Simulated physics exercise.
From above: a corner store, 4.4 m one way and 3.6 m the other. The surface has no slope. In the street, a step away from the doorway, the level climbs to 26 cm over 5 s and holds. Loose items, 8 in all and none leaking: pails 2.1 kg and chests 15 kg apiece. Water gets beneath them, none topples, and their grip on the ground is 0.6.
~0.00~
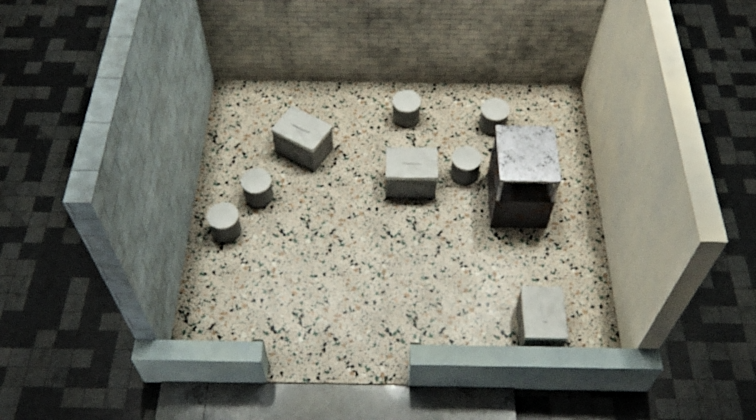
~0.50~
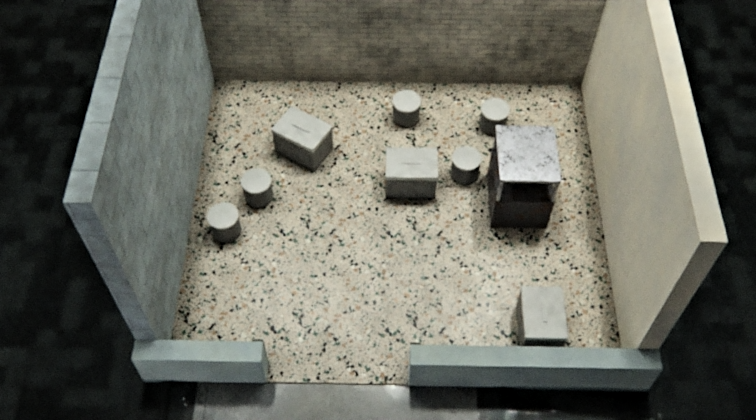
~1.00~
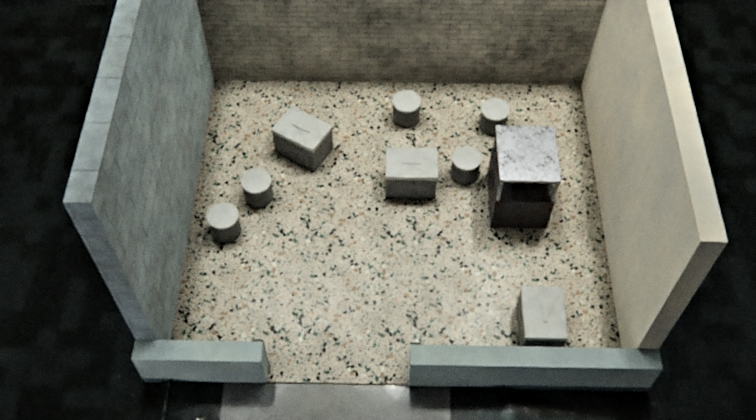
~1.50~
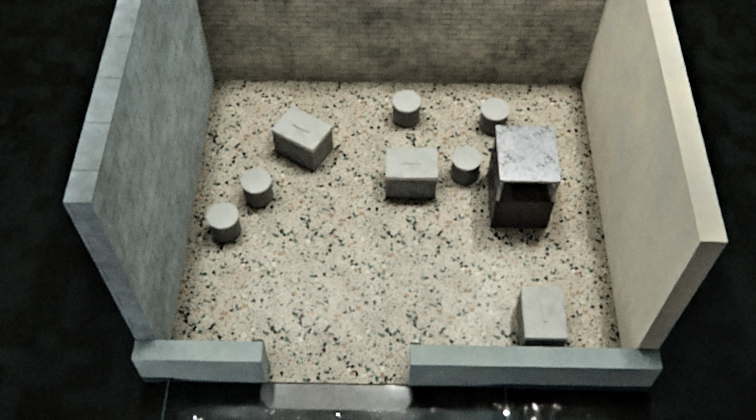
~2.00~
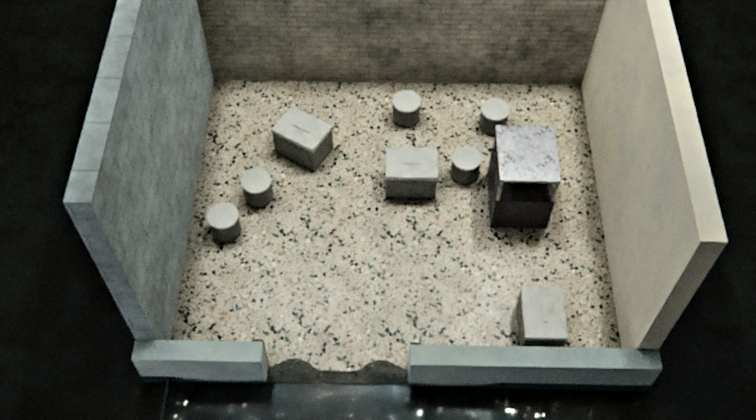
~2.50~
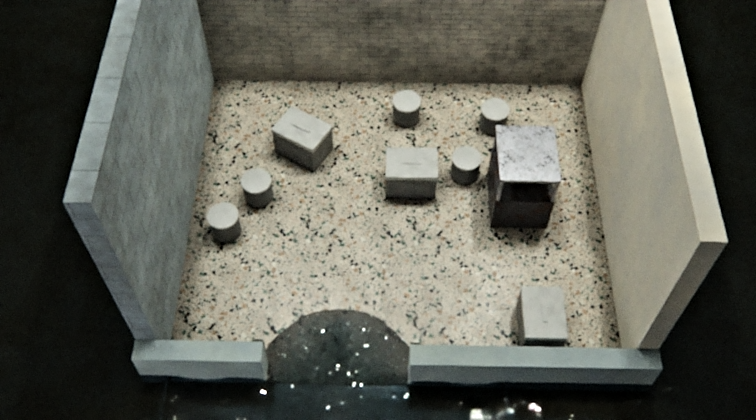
At first, a walled room seen from above stands dry, with pale round and boxy objects scattered across its speckled floor. The surroundings darken and glinting water appears outside the front opening. Water then enters through the gap and spreads in a dark, rounded patch, while the objects stay still.
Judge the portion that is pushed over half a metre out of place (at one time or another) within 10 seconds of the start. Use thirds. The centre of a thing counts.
Share: At least two thirds.
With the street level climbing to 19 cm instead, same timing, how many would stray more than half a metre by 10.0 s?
Then 6.
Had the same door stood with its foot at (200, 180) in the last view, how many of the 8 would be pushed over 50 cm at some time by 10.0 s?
Then 8.
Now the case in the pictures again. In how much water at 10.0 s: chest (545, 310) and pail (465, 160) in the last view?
Roughly 6 and 10 cm.
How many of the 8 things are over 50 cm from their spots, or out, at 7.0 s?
7 of them.
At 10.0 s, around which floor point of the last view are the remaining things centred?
Near (462, 155).
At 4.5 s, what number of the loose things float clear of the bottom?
0 of them.
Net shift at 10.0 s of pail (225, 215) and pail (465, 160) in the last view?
In turn: 200 cm, 100 cm.
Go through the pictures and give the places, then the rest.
A pail at (407, 101) rests on the ground; a chest at (544, 312), on the bottom; water covers 0.0 m2; 0 of 8 have shifted, in the first picture.
A pail at (407, 101) rests on the ground; a chest at (544, 312), on the bottom; 0.0 m2 under water; 0 of 8 have shifted, in the second picture.
A pail at (407, 101), on the bottom; a chest at (544, 312) rests on the ground; 0.0 m2 under water; 0 of 8 have shifted, in the third picture.
A pail at (407, 101) rests on the ground; a chest at (544, 312), on the bottom; 0.0 m2 under water; 0 of 8 have shifted, in the fourth picture.
A pail at (407, 101), on the bottom; a chest at (544, 312) rests on the ground; water covers 0.0 m2; 0 of 8 have shifted, in the fifth picture.
A pail at (407, 101) rests on the ground; a chest at (544, 312) rests on the ground; 0.6 m2 under water; 0 of 8 have shifted, in the sixth picture.
After 3.5 s 0 of 8 are over 50 cm from their spots; 0 afloat.
After 4.5 s 0 of 8 are over 50 cm from their spots; 0 afloat.
After 7.0 s 7 of 8 are over 50 cm from their spots; 7 afloat.
After 10.0 s 7 of 8 are over 50 cm from their spots, and 7 have been at some point; 7 afloat.
